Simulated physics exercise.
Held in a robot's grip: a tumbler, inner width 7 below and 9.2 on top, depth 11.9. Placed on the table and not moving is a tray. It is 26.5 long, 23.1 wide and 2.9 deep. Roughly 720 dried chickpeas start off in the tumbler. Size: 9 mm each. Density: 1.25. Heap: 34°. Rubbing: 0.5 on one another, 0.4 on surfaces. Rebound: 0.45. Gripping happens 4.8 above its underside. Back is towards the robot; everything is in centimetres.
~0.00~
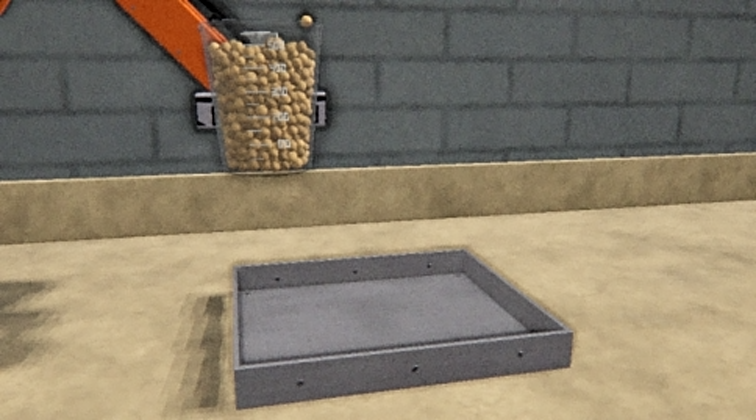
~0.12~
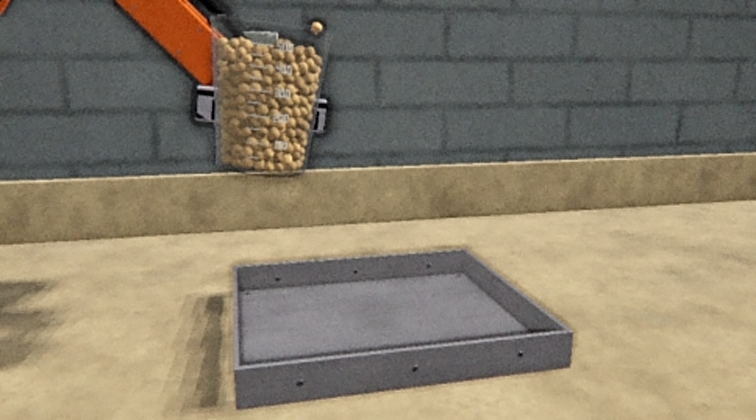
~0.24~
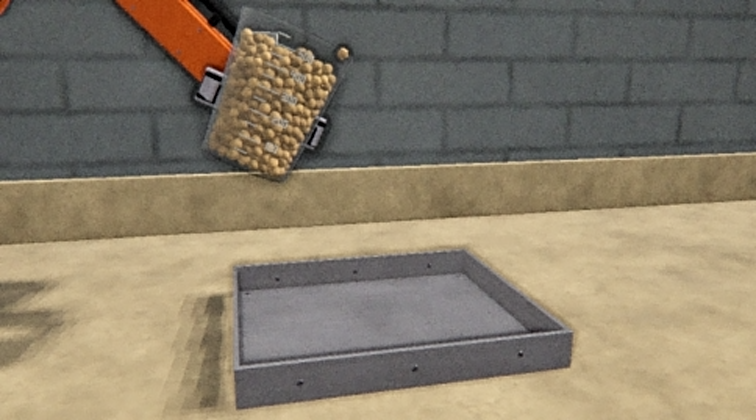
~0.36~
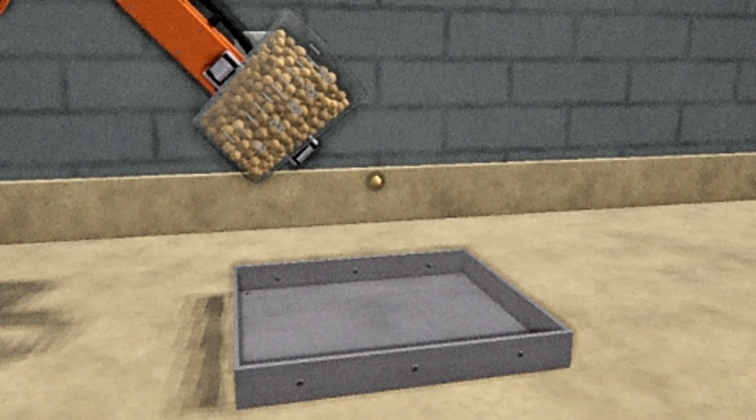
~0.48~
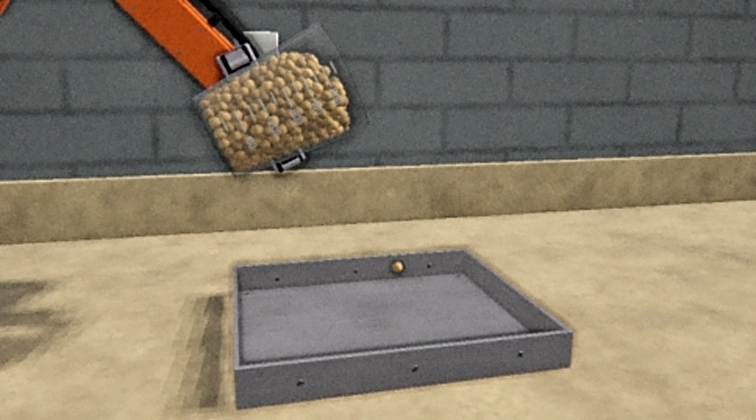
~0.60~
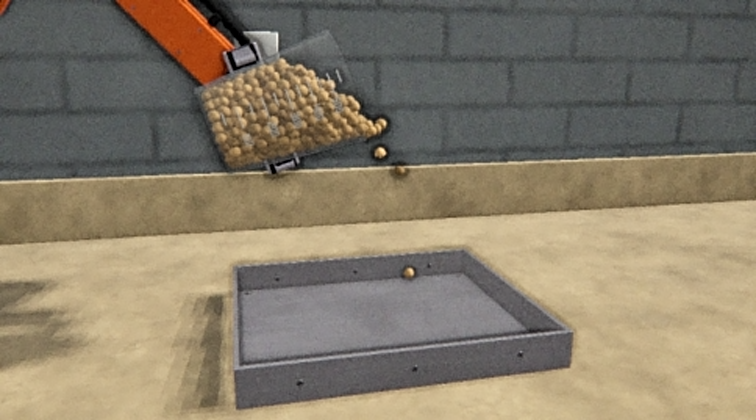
We see an orange robot arm tilt a clear tumbler full of chickpeas to the right above a gray tray; one chickpea drops into the tray, then a few more slip over the rim as the tilt steepens.
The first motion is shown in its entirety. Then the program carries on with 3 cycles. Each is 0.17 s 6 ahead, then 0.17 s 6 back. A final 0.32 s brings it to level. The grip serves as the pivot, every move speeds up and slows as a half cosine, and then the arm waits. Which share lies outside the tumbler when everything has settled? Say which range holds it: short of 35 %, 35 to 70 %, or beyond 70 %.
The range 35 to 70 % holds it.
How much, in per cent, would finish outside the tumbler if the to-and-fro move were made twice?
About 50 per cent, then.
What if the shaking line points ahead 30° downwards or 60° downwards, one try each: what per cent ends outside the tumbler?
It comes to around 40 per cent on the first try and around 15 per cent on the second.
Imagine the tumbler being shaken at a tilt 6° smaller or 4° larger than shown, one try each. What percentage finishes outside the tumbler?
Roughly 45 and 70 percent.
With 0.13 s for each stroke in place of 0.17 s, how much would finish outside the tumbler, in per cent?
Roughly 75 percent would.
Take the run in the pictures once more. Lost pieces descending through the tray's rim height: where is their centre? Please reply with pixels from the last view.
Check roughly (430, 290) in the last picture.
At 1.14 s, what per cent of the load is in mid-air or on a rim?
It amounts to roughly 1 in a hundred.
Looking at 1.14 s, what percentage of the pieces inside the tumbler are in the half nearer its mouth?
Mouth half: Close to 50 per cent.
After 1.14 s, tilted 72° forward, highest piece 22 above the table; 461 in the tumbler, 234 in the tray, 20 on the table or floor, 6 in flight or on a rim.
After 1.67 s, tilted 67° forward, highest piece 21 above the table; 379 in the tray, 281 in the tumbler, 23 on the table or floor, 38 in flight or on a rim.
After 2.14 s, level, highest piece 23 above the table; 417 in the tray, 280 in the tumbler, 24 on the table or floor.
After 3.19 s, level, highest piece 23 above the table; 417 in the tray, 280 in the tumbler, 24 on the table or floor.
At rest, 417 in the tray, 280 in the tumbler, 24 on the table or floor. That is 61 % outside the tumbler.
